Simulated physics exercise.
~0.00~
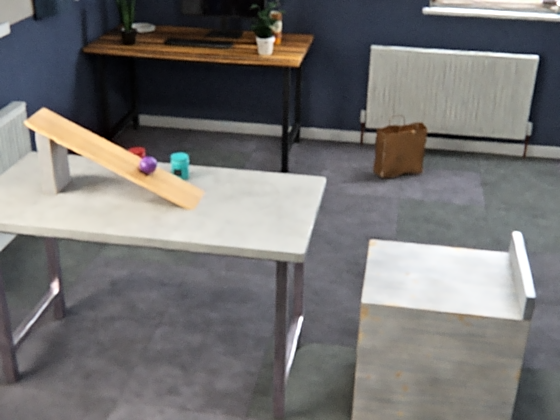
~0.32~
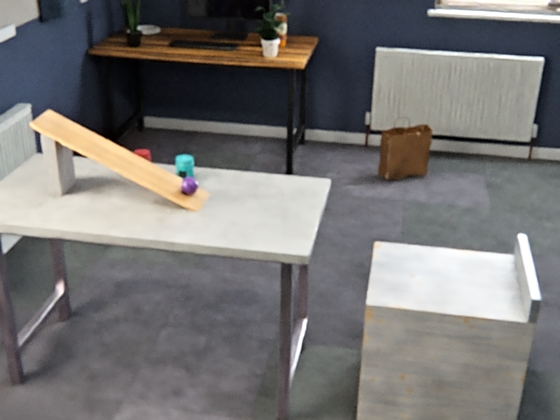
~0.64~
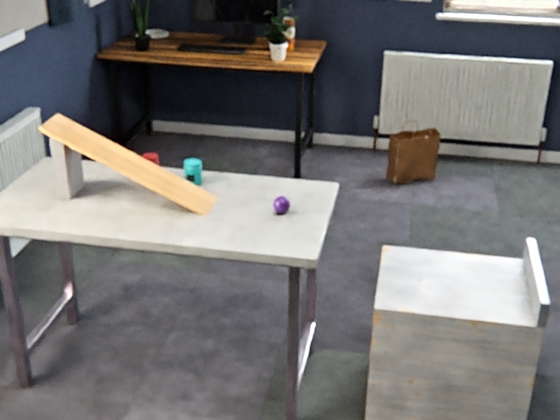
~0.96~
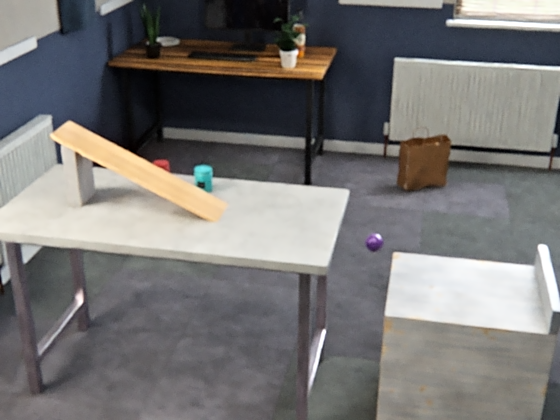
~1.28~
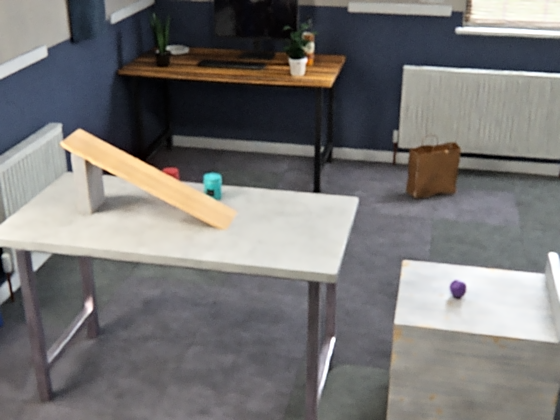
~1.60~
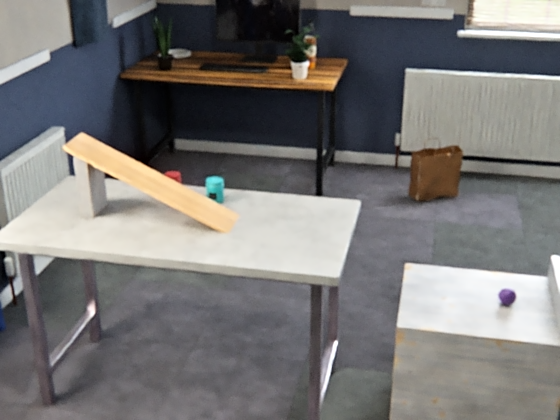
A pale grey table stands at the left of a dark-walled room, seen from slightly above, with a wooden ramp sloping down to the right on its top. A red jar and a turquoise one sit behind the ramp, while a lower grey block with a raised strip at its far right end stands across a gap. A small purple onion rolls down the ramp and onward along the tabletop. It leaves the right edge, drops through the air over the gap and reaches the lower top. There it moves further right towards the strip, still on the block at the end, while both jars stay put.
